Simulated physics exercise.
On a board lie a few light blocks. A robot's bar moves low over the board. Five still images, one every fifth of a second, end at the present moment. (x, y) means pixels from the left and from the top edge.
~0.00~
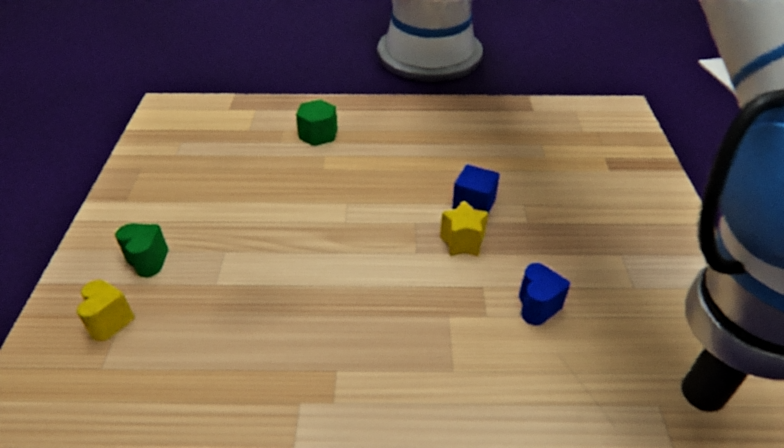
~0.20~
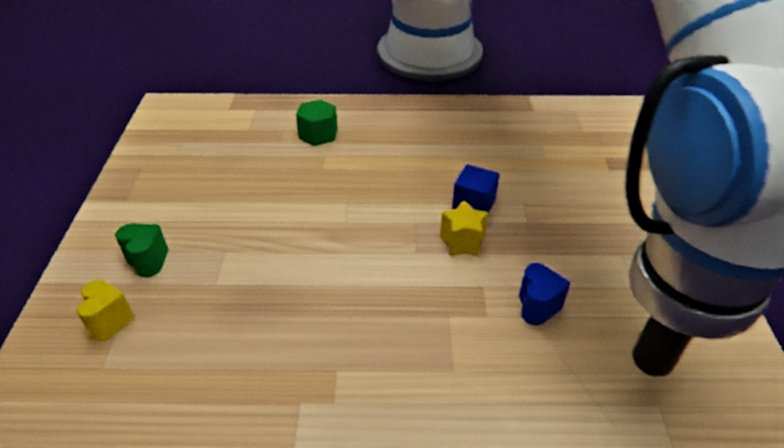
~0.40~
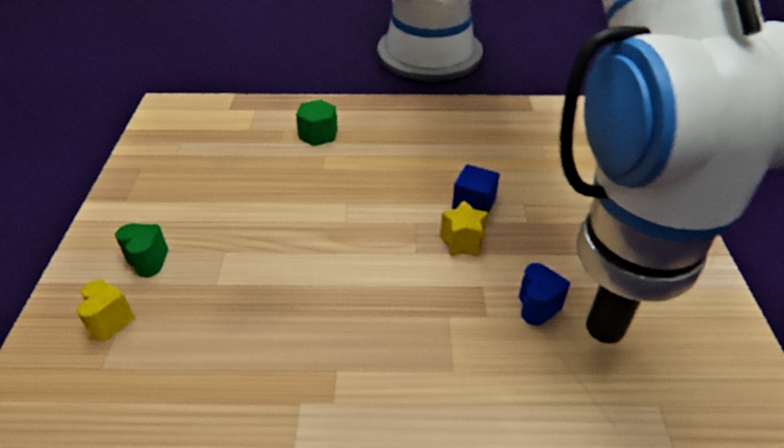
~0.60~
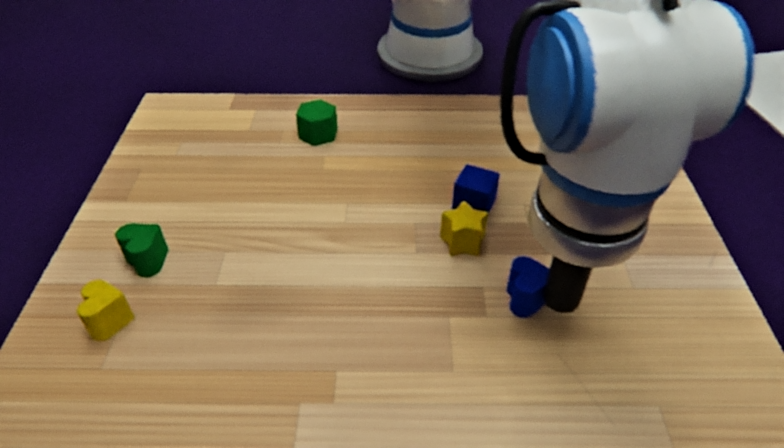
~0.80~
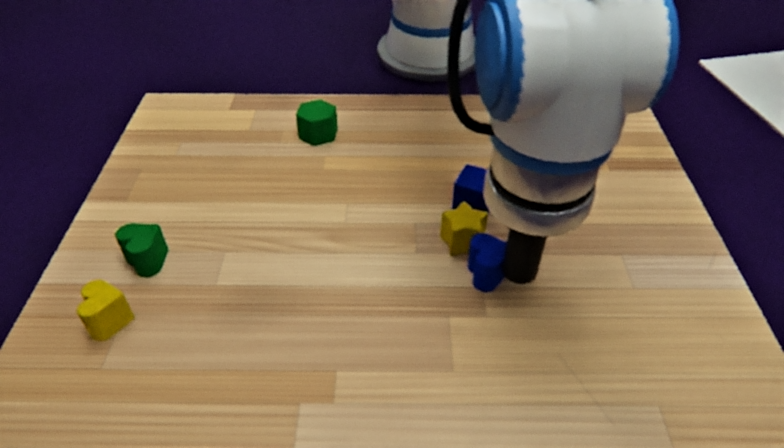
A white and blue robot arm with a black bar enters from the right over a pale wooden board, seen from above at an angle by a still camera. A yellow star and blue cube sit right of centre, a blue heart nearer, a green block behind, and green and yellow blocks at left. The bar sweeps leftward and away, meets the heart and pushes it beside the star.
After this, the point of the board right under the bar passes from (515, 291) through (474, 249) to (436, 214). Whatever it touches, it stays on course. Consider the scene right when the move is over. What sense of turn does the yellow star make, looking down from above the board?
Watching from overhead, you'd notice the yellow star rotating clockwise.
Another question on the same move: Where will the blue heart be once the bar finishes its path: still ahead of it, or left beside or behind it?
The bar no longer has it in front.
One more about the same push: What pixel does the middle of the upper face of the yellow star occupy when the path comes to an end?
At pixel (420, 172).
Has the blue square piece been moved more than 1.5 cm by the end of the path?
No, that is not how it ends up.
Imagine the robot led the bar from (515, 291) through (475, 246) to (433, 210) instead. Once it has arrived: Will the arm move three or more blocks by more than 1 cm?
In short: No.
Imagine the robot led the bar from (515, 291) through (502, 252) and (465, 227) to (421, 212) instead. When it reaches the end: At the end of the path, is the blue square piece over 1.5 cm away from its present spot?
No
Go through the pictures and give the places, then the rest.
Bar's lower end at (702, 395); yellow star at (466, 216); blue square piece at (478, 178); blue heart at (544, 281), in the first frame.
Bar at (652, 361); blocks still, in the second frame.
Bar at (605, 330); blocks still, in the third frame.
Bar at (561, 300); blue heart at (532, 274), in the fourth frame.
Bar at (519, 273); yellow star at (466, 216); blue square piece at (478, 178); blue heart at (491, 249), in the fifth frame.
On the path given first. One third of the way, bar at (490, 243); yellow star at (458, 207); blue heart at (457, 232), turned 25° anticlockwise.
Two thirds of the way, bar at (463, 219); yellow star at (441, 189), turned 15° clockwise; blue heart at (437, 223), turned 70° anticlockwise.
At the end, bar at (437, 196); yellow star at (420, 172), turned 40° clockwise; blue square piece still; blue heart at (436, 222), turned 75° anticlockwise.
